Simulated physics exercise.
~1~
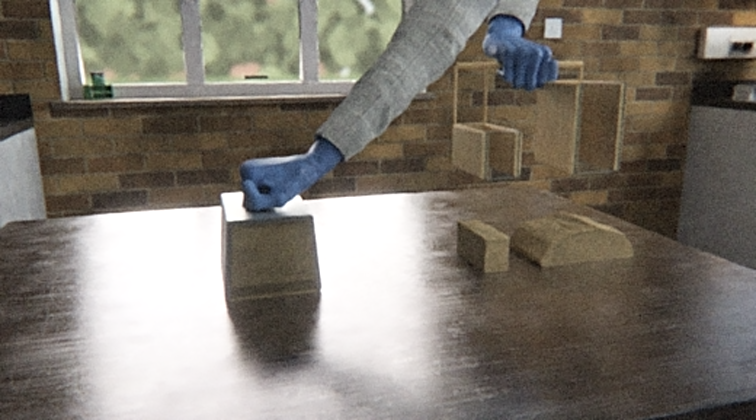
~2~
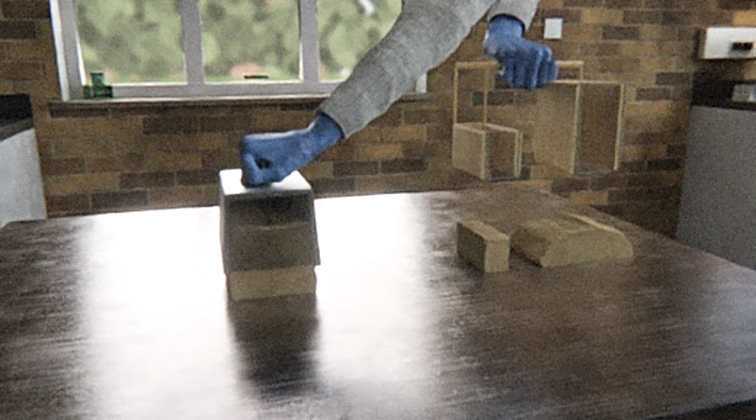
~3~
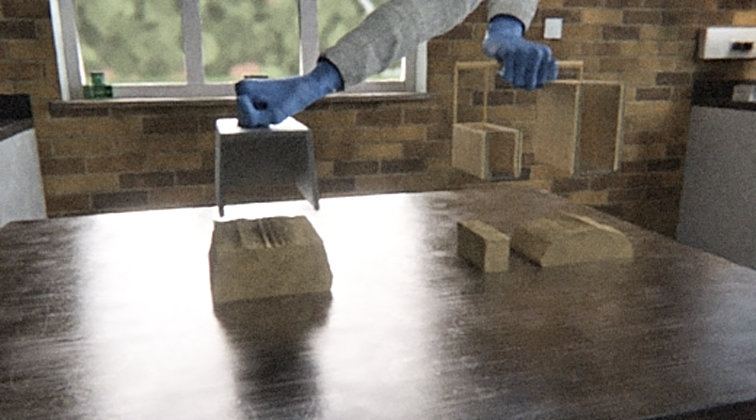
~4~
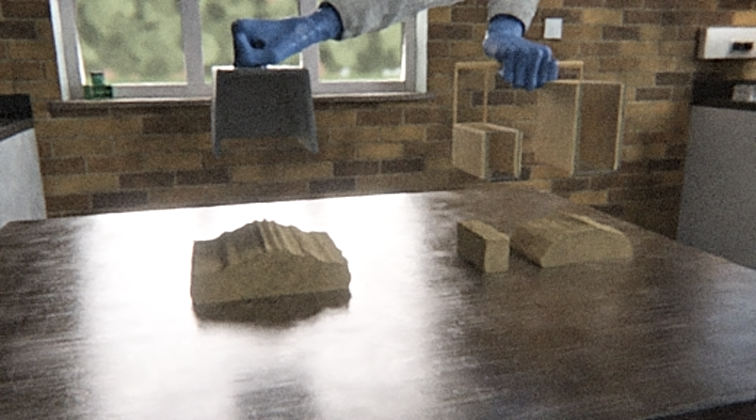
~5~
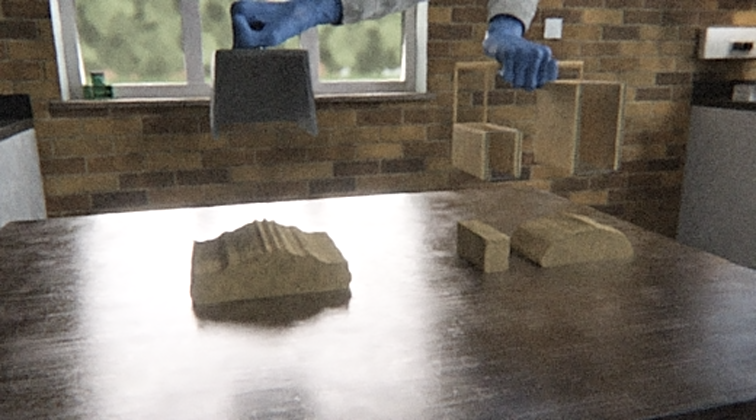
A blue-gloved hand grips a dark grey tin upside down on a glossy dark wooden table, in a room with brick walls and a bright window, seen from the front and slightly above. To the right, a second gloved hand holds two open wooden box shapes above a small sandy block and a low, rounded mound. The left hand lifts the tin straight up, uncovering a tan block of damp sand. As the tin clears it, the block slumps and spreads outward. It ends as a low, ridged mound, clearly shorter than the tin, which hangs above.
